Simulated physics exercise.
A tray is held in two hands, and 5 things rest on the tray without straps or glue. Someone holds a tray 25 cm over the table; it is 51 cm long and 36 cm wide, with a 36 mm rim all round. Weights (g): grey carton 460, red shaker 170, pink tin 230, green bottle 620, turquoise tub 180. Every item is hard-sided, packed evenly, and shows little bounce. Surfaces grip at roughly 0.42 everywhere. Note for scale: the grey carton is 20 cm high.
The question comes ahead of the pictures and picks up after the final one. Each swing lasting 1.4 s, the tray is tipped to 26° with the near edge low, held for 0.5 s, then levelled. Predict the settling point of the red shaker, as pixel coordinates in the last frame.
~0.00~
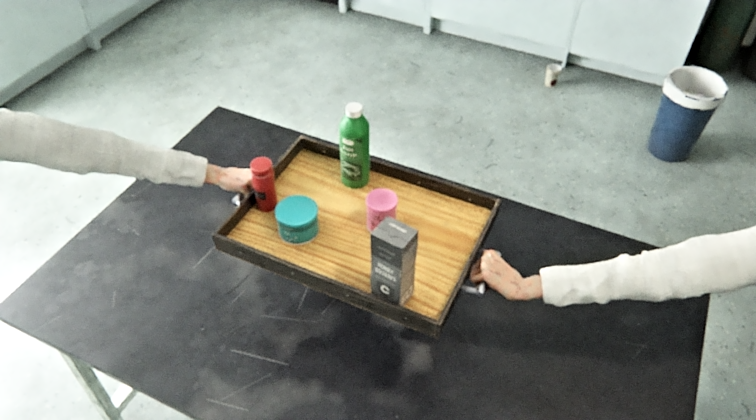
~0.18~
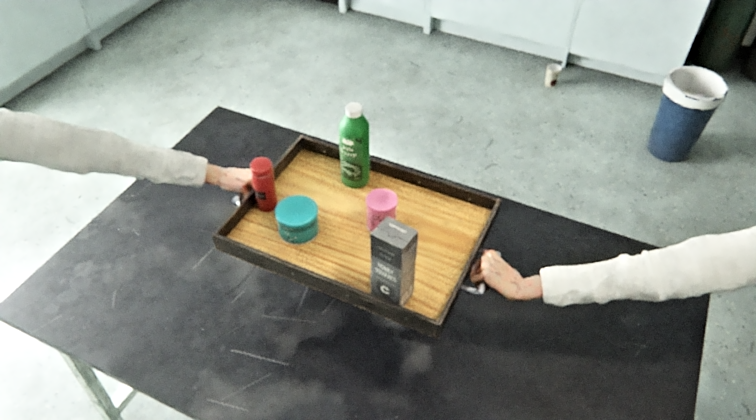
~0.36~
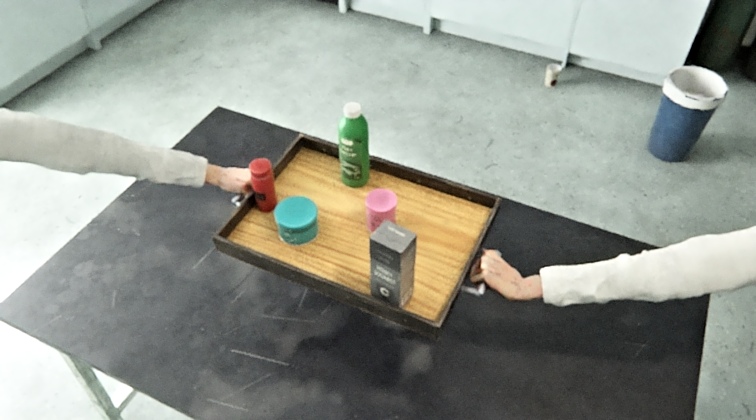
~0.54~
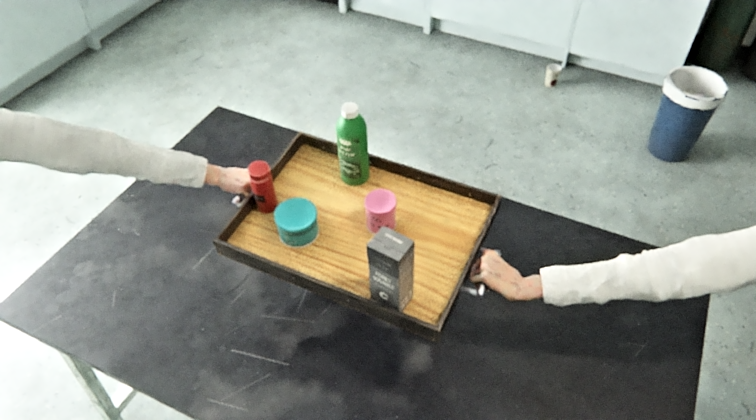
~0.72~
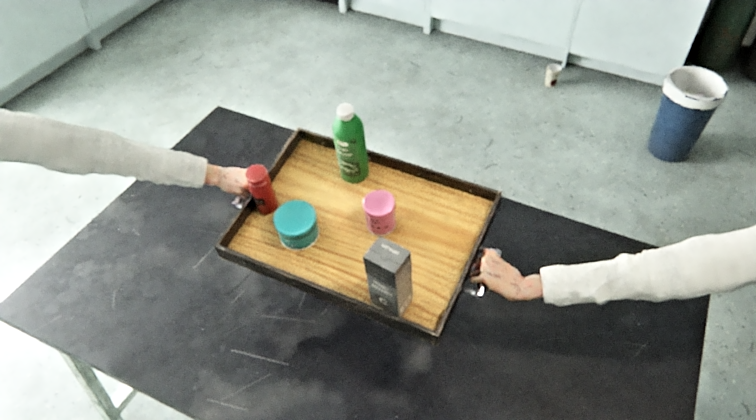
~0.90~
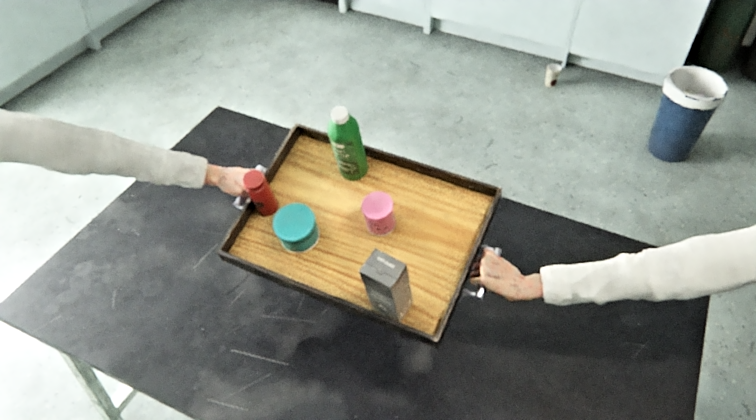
Settling point: Roughly (239, 222).
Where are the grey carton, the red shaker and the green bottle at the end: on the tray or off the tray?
Observed: Grey carton exits its support; red shaker remains in bounds; green bottle remains in bounds.
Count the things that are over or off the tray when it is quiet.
The number is 3.
Around 1.40 s, tray tilted 26°, near edge down; grey carton now off the tray; red shaker tipped 40° against what carries it near (250, 216); green bottle tipped 38° against what carries it.
Around 1.50 s, tray tilted 26°, near edge down; red shaker tipped 71° against what carries it near (244, 238); green bottle tipped 66° against what carries it; turquoise tub shifted 3 cm.
Around 1.80 s, tray tilted 26°, near edge down; red shaker tipped 68° against what carries it near (241, 243); green bottle on its side; pink tin shifted 9 cm.
Around 2.70 s, tray tilted 13°, near edge down; red shaker tipped 68° against what carries it near (239, 234); green bottle on its side; pink tin shifted 17 cm.
Finally (3.9 s), off the tray, grey carton; on their side or leaning hard on the tray, red shaker and green bottle; not toppled but over 5 cm from the start, pink tin and turquoise tub. In the last view, red shaker near (239, 222).
